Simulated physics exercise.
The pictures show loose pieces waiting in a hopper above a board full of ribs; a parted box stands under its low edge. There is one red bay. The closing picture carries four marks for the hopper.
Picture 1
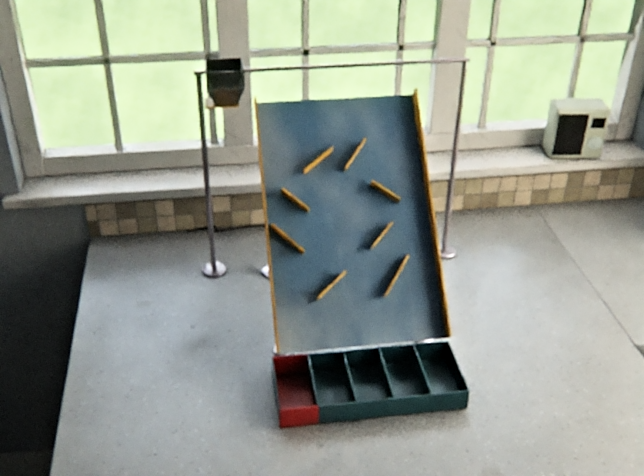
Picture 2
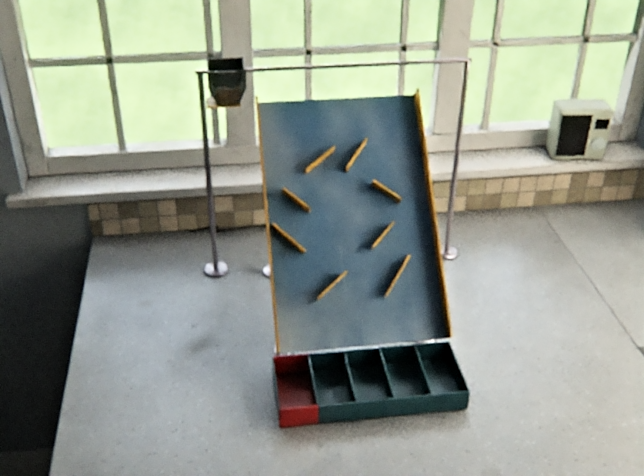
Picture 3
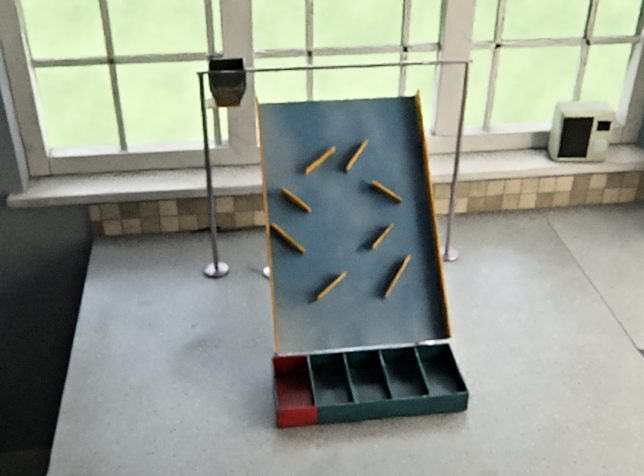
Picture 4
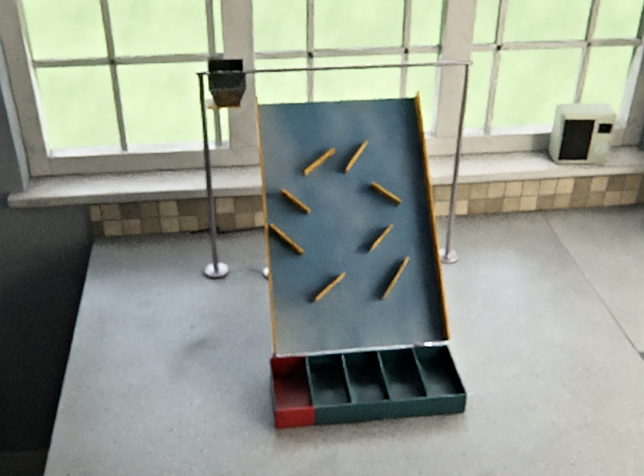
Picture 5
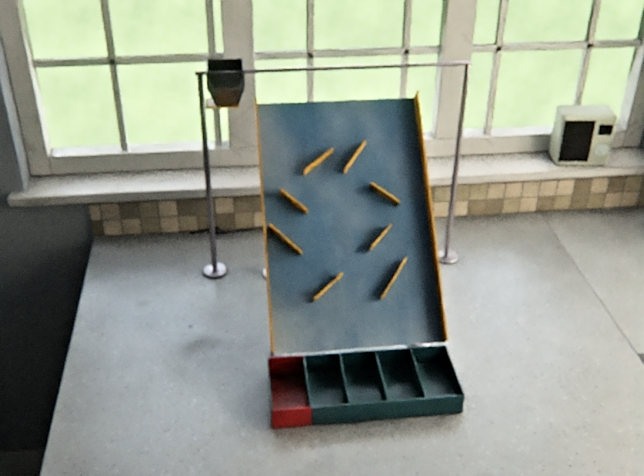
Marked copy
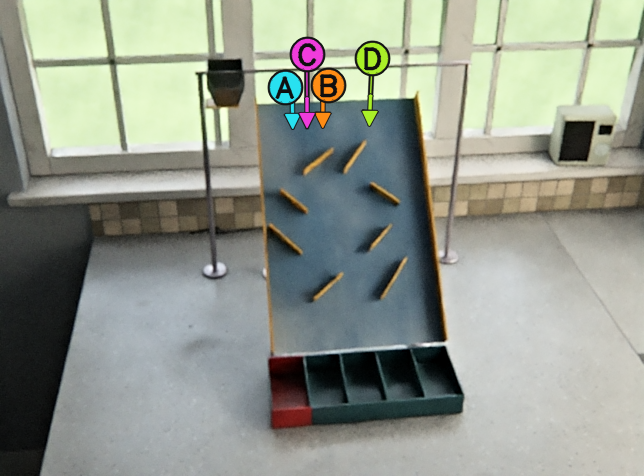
In this clip, a dark hopper sits at the upper left of a tilted blue board with yellow ribs, above a green box with one red bay at left; nothing moves apart from a very slight shift of the view.
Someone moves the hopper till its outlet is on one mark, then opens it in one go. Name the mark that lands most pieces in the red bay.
B is best.
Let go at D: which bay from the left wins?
It is the fifth one.
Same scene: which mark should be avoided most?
The answer is D.
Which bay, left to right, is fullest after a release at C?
The first from the left.
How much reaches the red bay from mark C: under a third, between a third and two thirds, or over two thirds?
It is between a third and two thirds.
On the marked copy, mark A meets the board at (292, 123); mark B meets the board at (322, 122); mark C meets the board at (307, 122); mark D meets the board at (369, 120).
Choosing A, about half in the red bay, about a third in other bays, a stray few held on the board, a small part outside the box.
Choosing B, most in the red bay, about a quarter in other bays.
Choosing C, about half in the red bay, about a third in other bays, a small part held on the board, a small part outside the box.
Choosing D, about a quarter in the red bay, most in other bays.
